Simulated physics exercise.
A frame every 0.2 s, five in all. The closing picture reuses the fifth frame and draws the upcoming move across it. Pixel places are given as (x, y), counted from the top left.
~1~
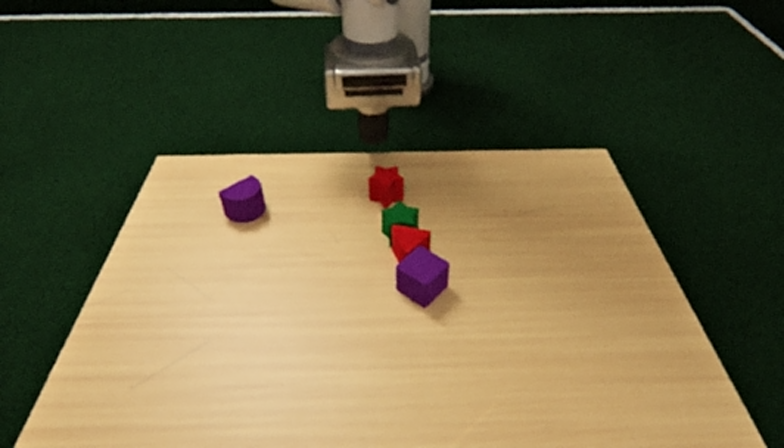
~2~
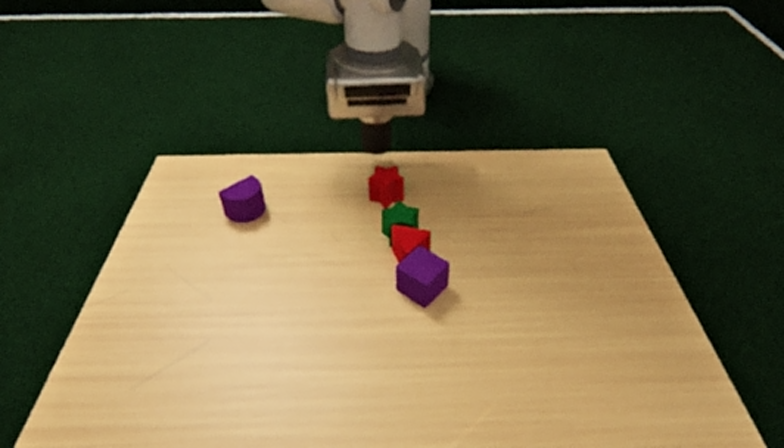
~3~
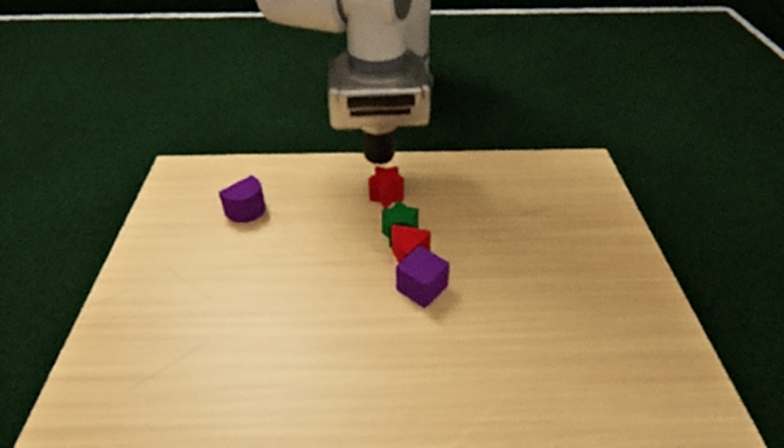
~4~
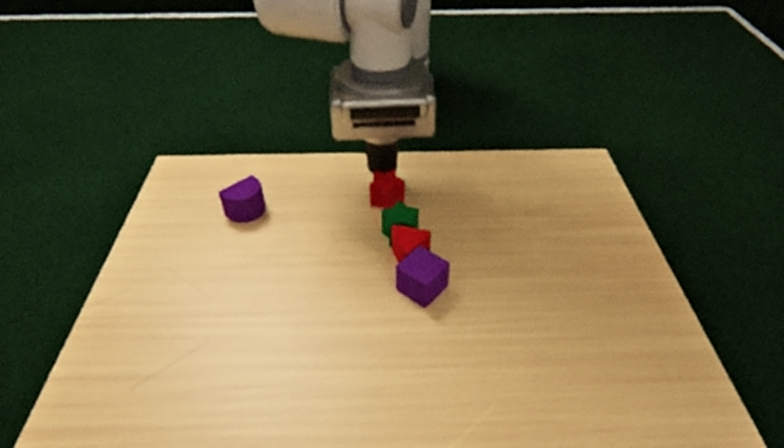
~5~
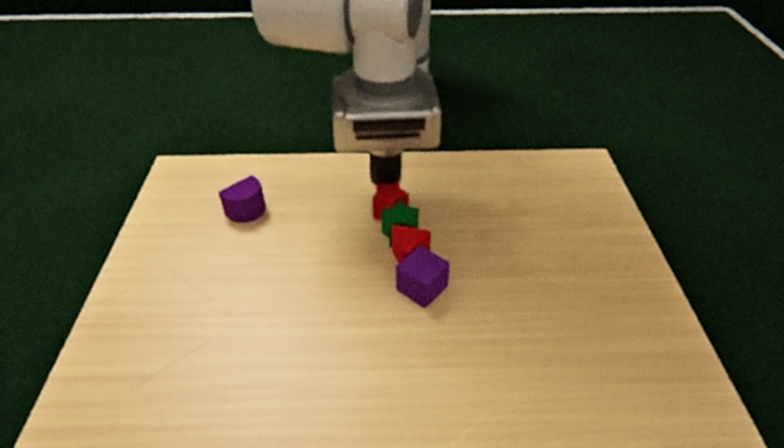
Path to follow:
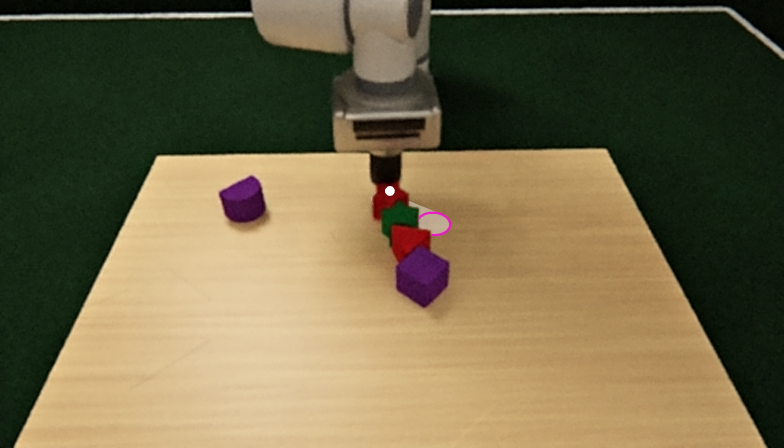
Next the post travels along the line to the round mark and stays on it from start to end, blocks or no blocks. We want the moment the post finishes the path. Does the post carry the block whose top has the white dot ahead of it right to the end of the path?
My answer is no.
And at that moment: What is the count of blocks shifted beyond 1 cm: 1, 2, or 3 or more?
My answer is three or more.
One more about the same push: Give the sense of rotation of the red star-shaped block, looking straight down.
Its rotation is clockwise.
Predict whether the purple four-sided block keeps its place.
That block slides.
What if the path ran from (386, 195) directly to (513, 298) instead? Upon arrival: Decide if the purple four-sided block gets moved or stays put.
By the end it has moved.
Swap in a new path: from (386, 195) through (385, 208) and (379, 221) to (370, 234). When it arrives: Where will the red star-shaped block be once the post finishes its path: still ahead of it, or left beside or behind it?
Before the post.
The line goes from (386, 195) via (395, 208) and (414, 216), ending at (434, 224); the dot is on the red star-shaped block.
The first path, step by step. Halfway along, post at (406, 195); red star-shaped block at (399, 208), turned 20° clockwise; green star-shaped block at (402, 229); red triangular block at (409, 252); purple four-sided block at (430, 275).
At the end, post at (435, 207); red star-shaped block at (411, 214), turned 60° clockwise; green star-shaped block at (402, 235), turned 25° clockwise; red triangular block at (404, 260); purple four-sided block at (431, 277).
